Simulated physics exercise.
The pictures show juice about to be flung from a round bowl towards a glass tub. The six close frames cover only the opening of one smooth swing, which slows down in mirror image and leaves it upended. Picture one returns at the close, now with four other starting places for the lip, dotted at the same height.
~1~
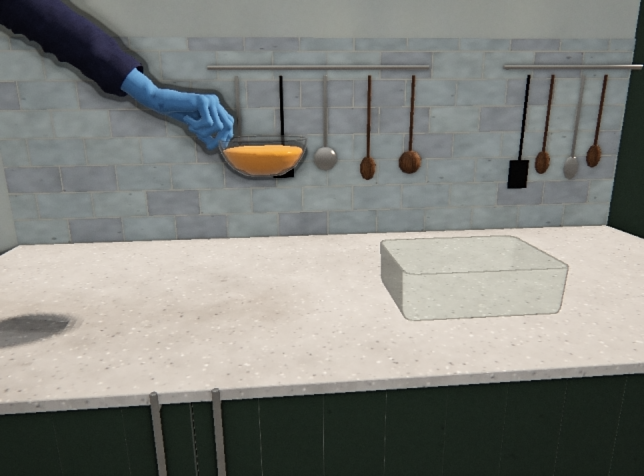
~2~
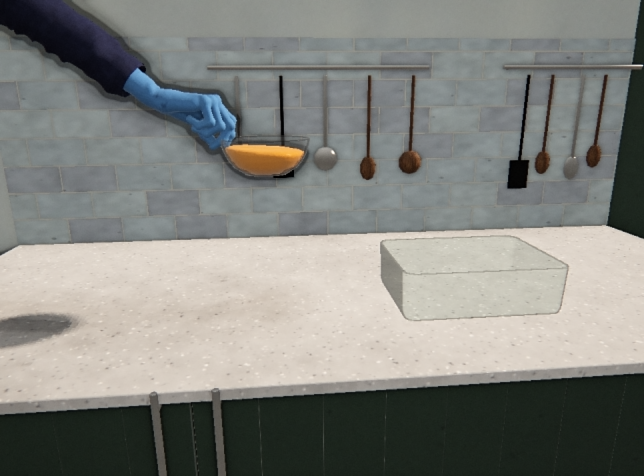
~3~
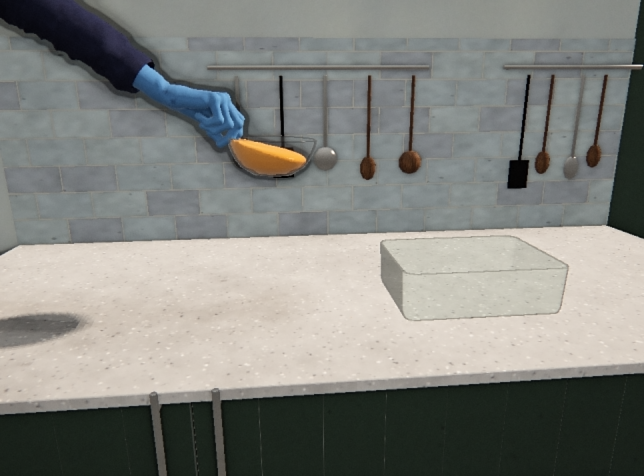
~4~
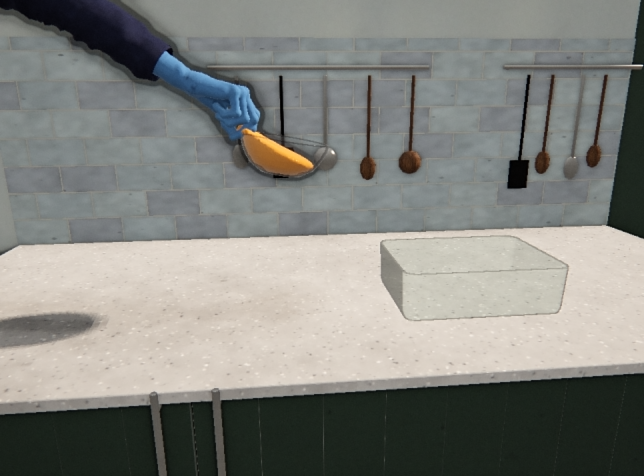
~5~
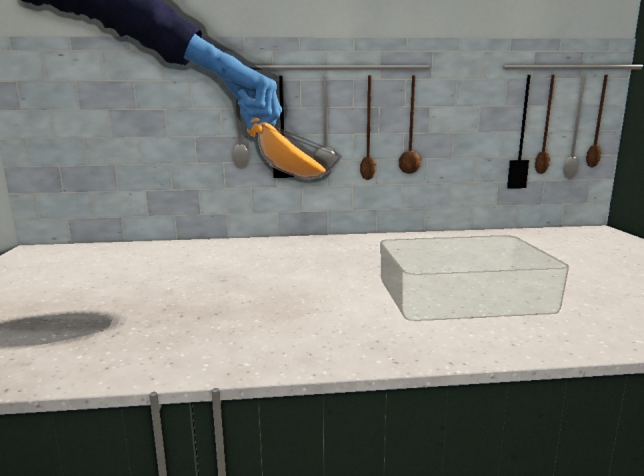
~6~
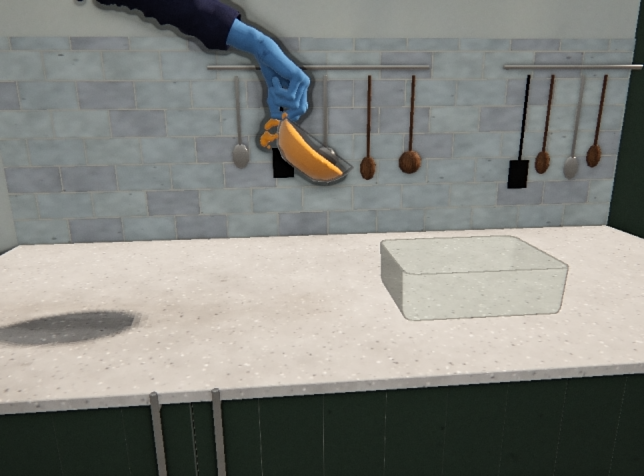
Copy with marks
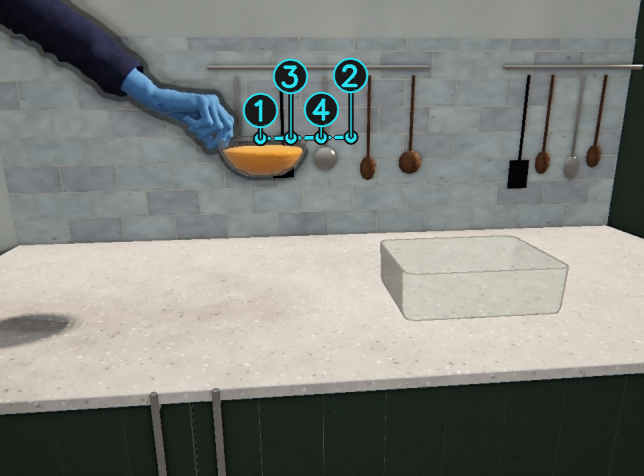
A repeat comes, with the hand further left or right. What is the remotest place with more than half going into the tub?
The limit is 1.
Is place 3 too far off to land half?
No, not at all.
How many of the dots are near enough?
All of them.
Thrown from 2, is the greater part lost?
No.
On the marked copy, 1 at (260, 138); 2 at (350, 137); 3 at (290, 138); 4 at (321, 137).
For place 1, about 66 % lands in the tub, 20 % falls short and 14 % goes beside or beyond.
For place 2, about 70 % lands in the tub, 12 % falls short and 18 % goes beside or beyond.
For place 3, about 75 % lands in the tub, 8 % falls short and 17 % goes beside or beyond.
For place 4, about 67 % lands in the tub, 7 % falls short and 26 % goes beside or beyond.
